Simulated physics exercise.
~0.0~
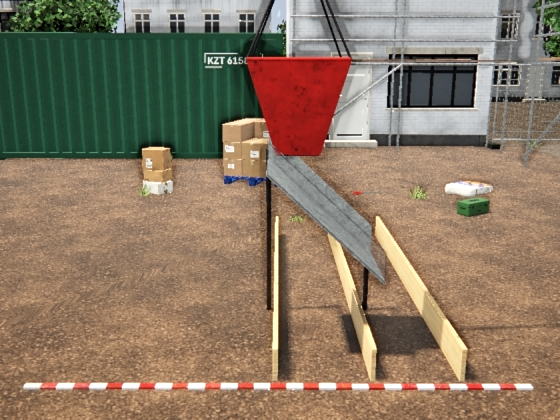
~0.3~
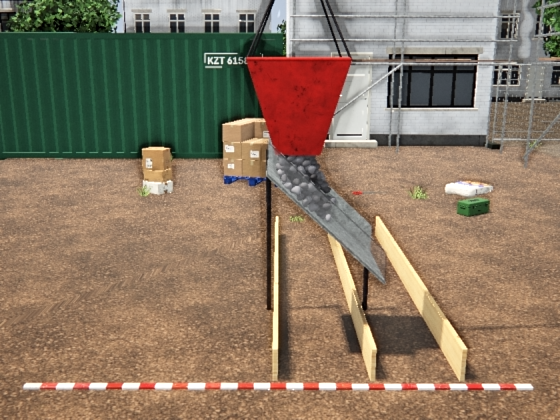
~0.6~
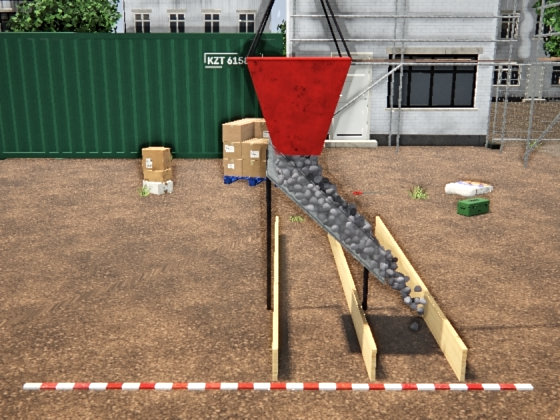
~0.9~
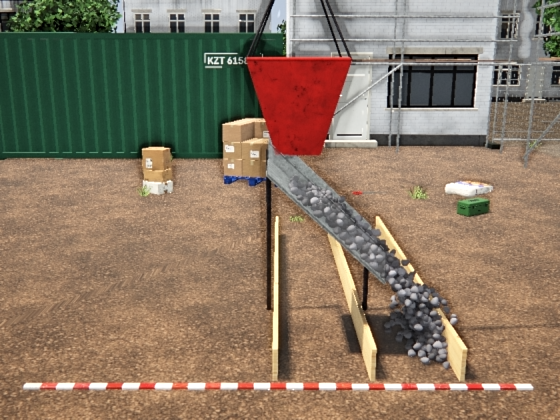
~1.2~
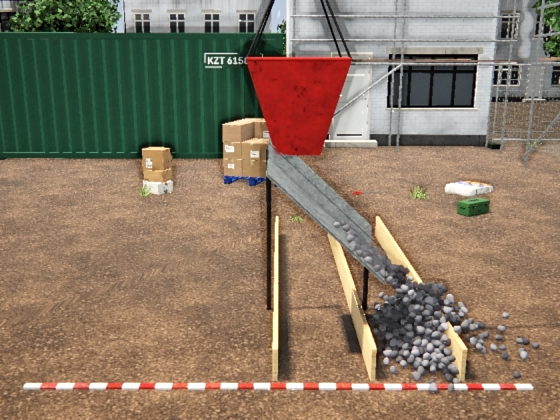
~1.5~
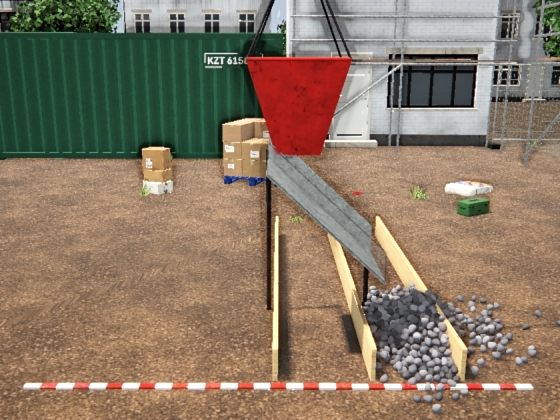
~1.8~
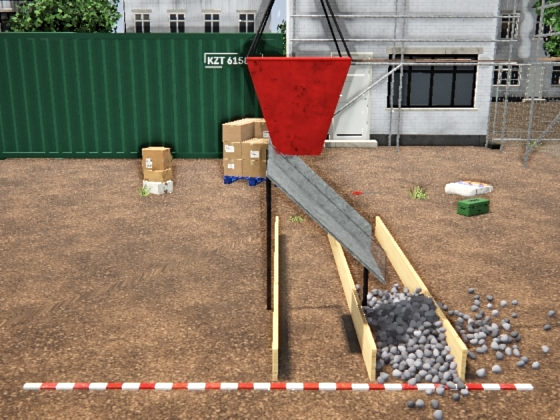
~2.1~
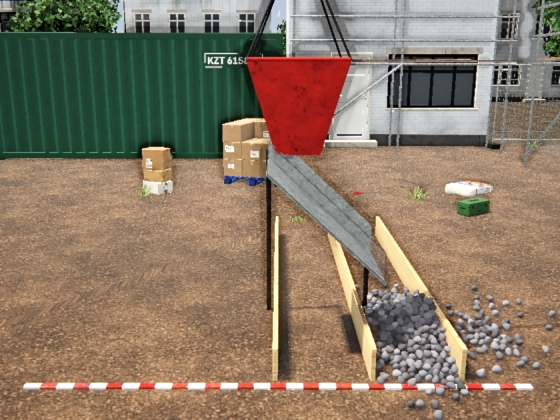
On a building site, grey stones dropped from a hanging red skip onto a sloping steel chute and slid down to the right, piling up mostly between the two right-hand wooden boards, while some spilled past the last board and settled on the dirt.
